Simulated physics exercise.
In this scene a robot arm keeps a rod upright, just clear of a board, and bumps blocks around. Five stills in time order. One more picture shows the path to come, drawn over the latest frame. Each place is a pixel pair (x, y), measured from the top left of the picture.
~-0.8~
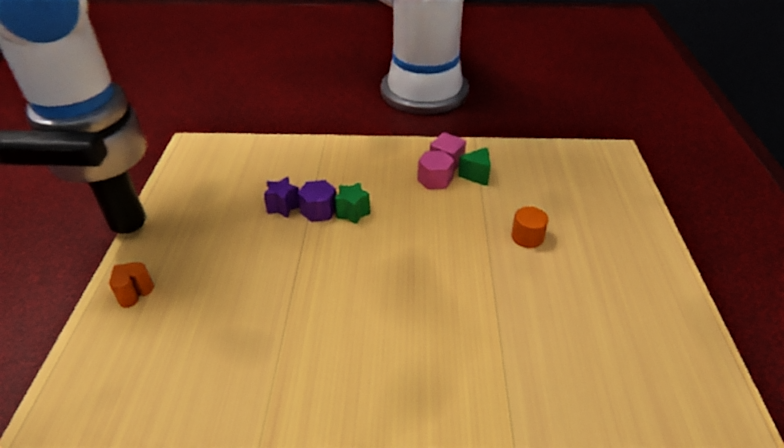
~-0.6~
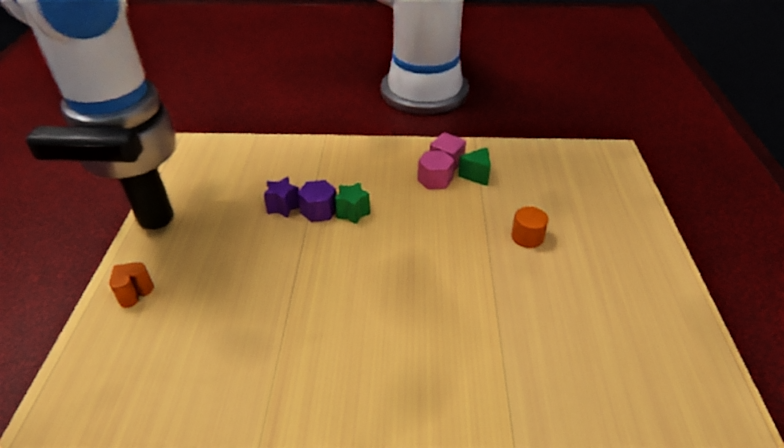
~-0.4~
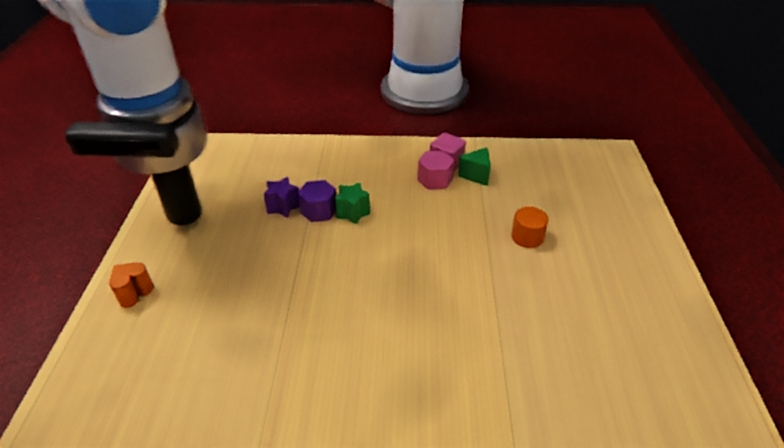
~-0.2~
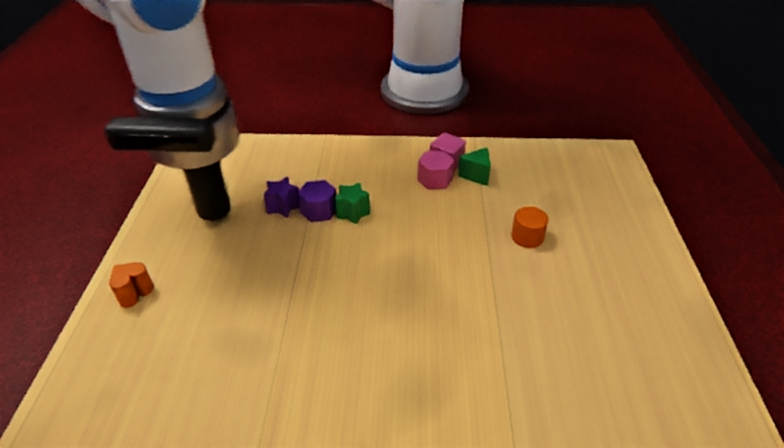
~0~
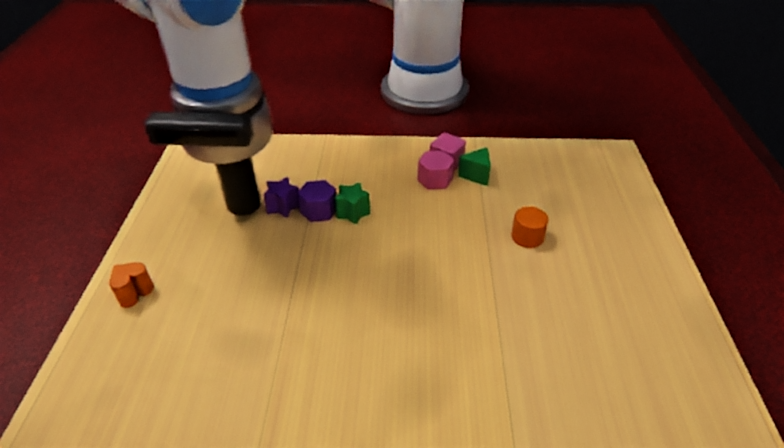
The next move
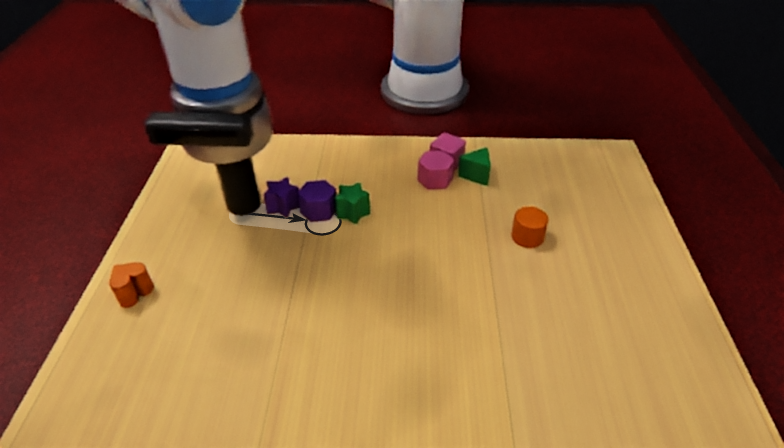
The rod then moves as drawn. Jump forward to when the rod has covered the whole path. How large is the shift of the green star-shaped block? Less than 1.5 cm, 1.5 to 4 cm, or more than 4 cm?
The answer will be the middling band, 1.5 to 4 cm.
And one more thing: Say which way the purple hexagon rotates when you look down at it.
Rotation: Clockwise.
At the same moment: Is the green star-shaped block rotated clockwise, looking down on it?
That would be a yes.
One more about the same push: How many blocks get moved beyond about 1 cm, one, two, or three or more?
I expect three or more blocks to move.
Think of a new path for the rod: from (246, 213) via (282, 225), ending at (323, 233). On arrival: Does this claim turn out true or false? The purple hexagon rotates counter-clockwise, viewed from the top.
That is false.
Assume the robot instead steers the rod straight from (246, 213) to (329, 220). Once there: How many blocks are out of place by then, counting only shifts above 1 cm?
My best guess is that three blocks or more move over 1 cm.
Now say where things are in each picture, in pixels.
Lower end of the rod at (129, 223), tops of blocks, purple star-shaped block at (280, 187), purple hexagon at (317, 190), green star-shaped block at (352, 192), in the first picture.
Rod at (157, 219), blocks as before, in the second picture.
Rod at (185, 215), blocks as before, in the third picture.
Rod at (215, 211), blocks as before, in the fourth picture.
Rod at (244, 206), purple star-shaped block at (280, 187), purple hexagon at (317, 190), green star-shaped block at (352, 192), in the fifth picture.
The drawn path runs from (246, 213) directly to (323, 223).
On the path given first. Halfway along, rod at (283, 210); purple star-shaped block at (307, 186), turned 35° anticlockwise; purple hexagon at (340, 188); green star-shaped block at (371, 191).
At the end, rod at (322, 215); purple star-shaped block at (322, 183), turned 90° anticlockwise; purple hexagon at (357, 181), turned 25° clockwise; green star-shaped block at (384, 192), turned 25° clockwise.
